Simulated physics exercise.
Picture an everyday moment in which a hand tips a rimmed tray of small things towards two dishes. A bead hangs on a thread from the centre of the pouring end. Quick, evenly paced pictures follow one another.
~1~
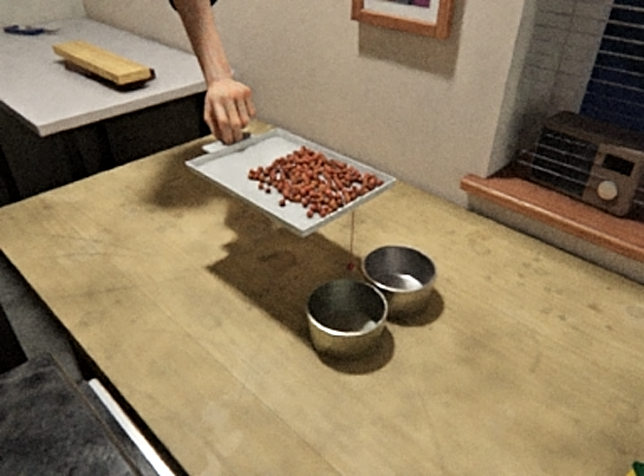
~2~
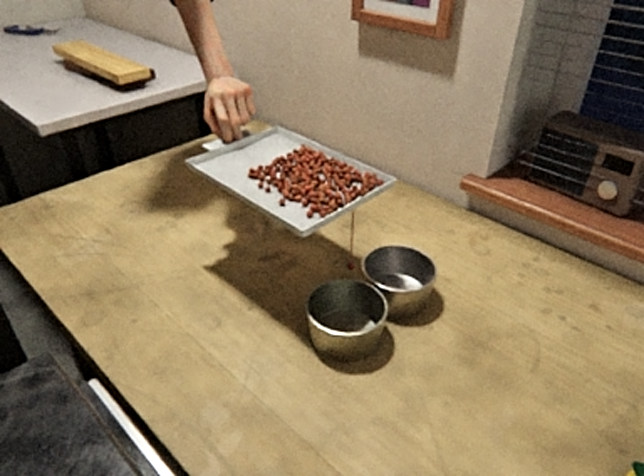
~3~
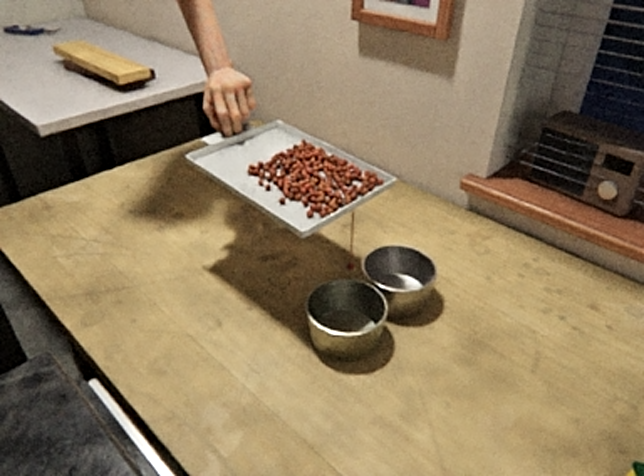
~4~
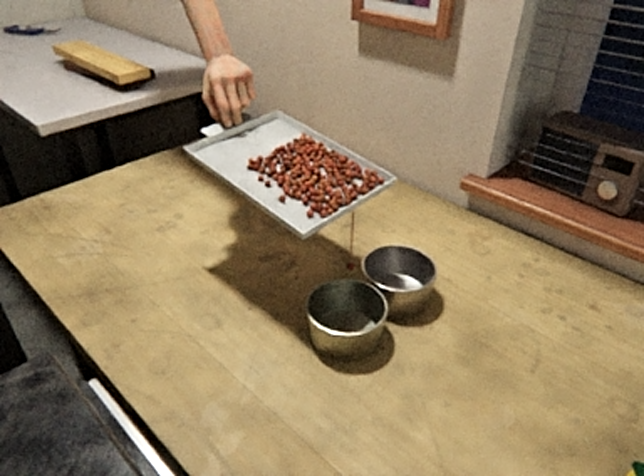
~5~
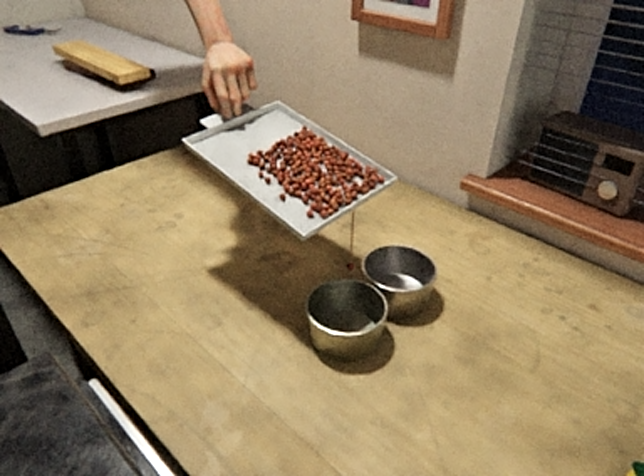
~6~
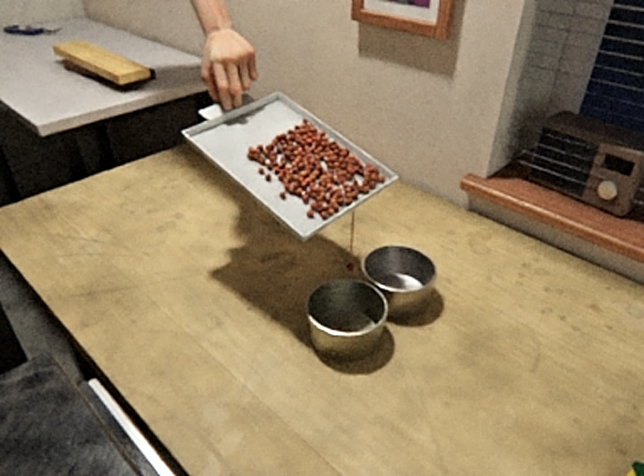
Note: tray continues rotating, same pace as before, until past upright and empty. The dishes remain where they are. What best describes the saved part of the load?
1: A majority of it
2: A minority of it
1.
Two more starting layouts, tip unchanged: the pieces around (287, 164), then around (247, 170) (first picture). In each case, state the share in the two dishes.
Around 80 percent the first time, around 70 percent the second.
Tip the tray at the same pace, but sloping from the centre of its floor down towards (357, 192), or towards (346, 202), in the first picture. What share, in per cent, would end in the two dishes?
Respectively 80 % and 90 %.
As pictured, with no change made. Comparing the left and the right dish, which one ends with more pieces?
The one to the left is fuller.
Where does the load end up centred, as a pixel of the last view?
I'd place the middle at about (347, 331).
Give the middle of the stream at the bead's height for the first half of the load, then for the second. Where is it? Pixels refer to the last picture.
(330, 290), then (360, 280).
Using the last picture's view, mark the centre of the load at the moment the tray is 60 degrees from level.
(336, 181).
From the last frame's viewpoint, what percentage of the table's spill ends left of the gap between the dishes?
About 50 %.
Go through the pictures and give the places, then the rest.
Corners of the pouring end (303, 229) and (394, 179), level; middle of the load (316, 177), clay pellets; left dish (376, 338); right dish (427, 295); bead on its thread (351, 266), in the first picture.
Corners of the pouring end (303, 229) and (394, 179), level; middle of the load (316, 177), in the second picture.
Corners of the pouring end (303, 230) and (394, 178), tipped barely, lowest at the left corner; middle of the load (316, 174), in the third picture.
Corners of the pouring end (303, 232) and (395, 177), tipped a little, lowest at the left corner; middle of the load (316, 171), in the fourth picture.
Corners of the pouring end (304, 233) and (395, 177), tipped a little, lowest at the left corner; middle of the load (317, 168), in the fifth picture.
Corners of the pouring end (304, 235) and (396, 176), tipped clearly, lowest at the left corner; middle of the load (317, 164); left dish (376, 338); right dish (427, 295), in the sixth picture.
Just after the last frame, tray tipped steeply; almost all on the tray; just a few in the left dish; just a few outside both; just a few in the air.
A moment on, tray tipped right over; almost all on the tray; just a few in the left dish; just a few in the right dish; just a few outside both; just a few in the air.
Further on, tray tipped past a quarter turn; roughly two thirds in the left dish; about a tenth in the right dish; roughly a quarter outside both.
When it is over, tray tipped past a quarter turn; roughly two thirds in the left dish; about a tenth in the right dish; roughly a quarter outside both.
